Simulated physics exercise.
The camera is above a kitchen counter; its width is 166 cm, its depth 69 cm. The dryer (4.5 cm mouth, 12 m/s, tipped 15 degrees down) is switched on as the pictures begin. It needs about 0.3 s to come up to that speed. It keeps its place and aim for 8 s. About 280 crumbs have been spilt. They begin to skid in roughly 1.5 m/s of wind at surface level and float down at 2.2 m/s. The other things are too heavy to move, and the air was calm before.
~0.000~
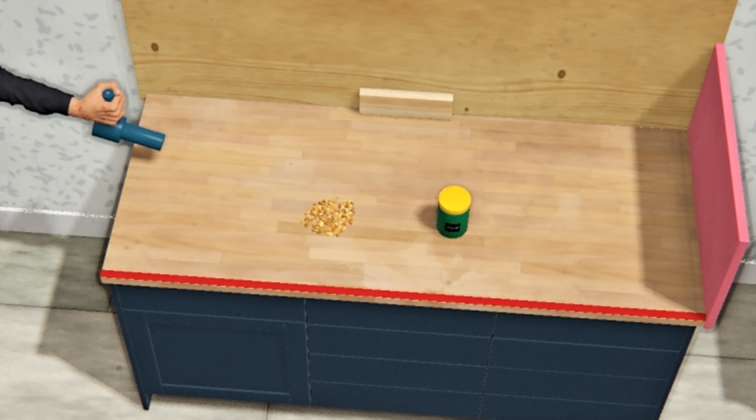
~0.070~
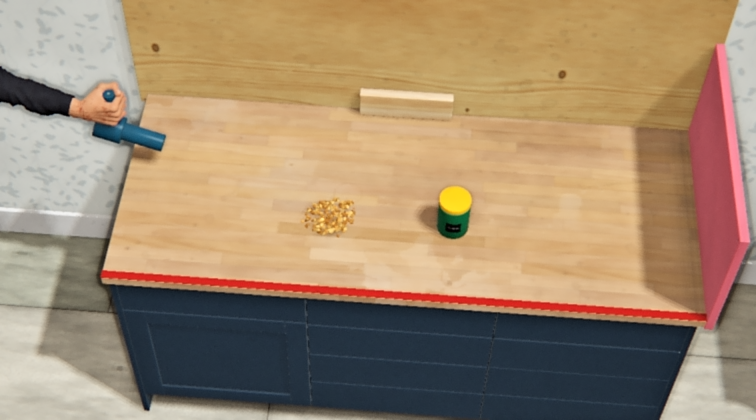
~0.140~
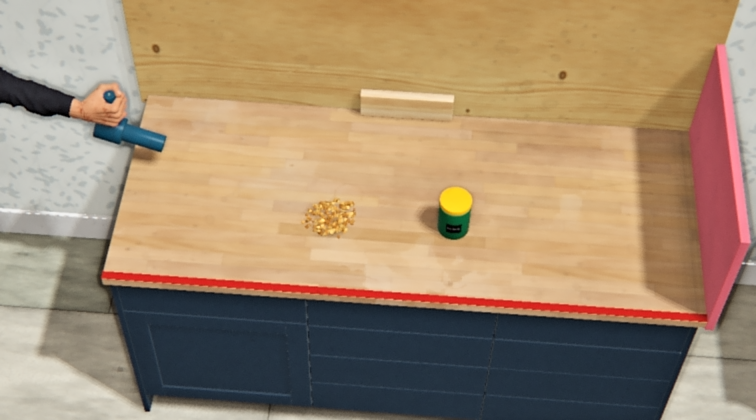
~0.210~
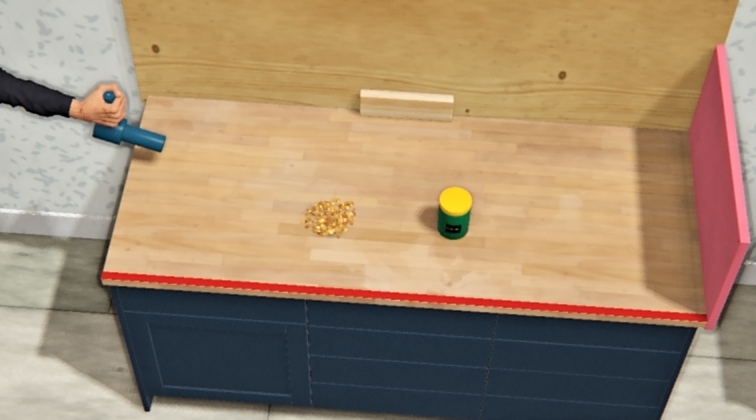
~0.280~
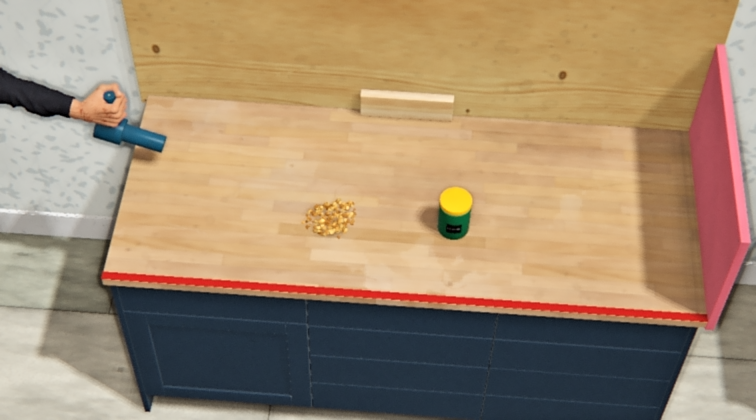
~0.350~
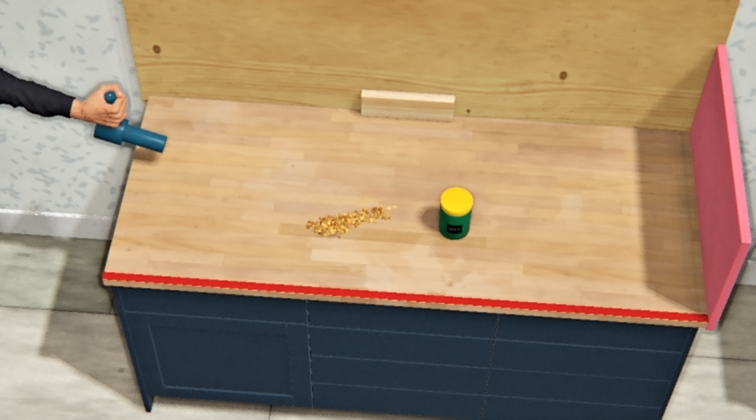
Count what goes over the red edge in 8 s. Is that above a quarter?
As for a quarter going over the red edge: Yes.
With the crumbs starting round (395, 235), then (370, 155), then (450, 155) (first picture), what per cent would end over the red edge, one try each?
In that order: 80 %, 0 %, 0 %.
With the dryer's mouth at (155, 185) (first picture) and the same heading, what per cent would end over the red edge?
It would be near 15 %.
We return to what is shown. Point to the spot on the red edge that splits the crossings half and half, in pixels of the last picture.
At about (544, 311).
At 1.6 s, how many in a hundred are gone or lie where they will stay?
Some 70 per cent.
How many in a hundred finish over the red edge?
Near 90 %.
After 1.6 s, 73 % are over the red edge; the middle of those still in play is near (619, 303); 71 % have settled or left.
After 2.6 s, 80 % are over the red edge; the middle of those still in play is near (643, 309); 80 % have settled or left.
After 4.4 s, 82 % are over the red edge; the middle of those still in play is near (655, 308); 84 % have settled or left.
After 8.0 s, at the end, 87 % are over the red edge.
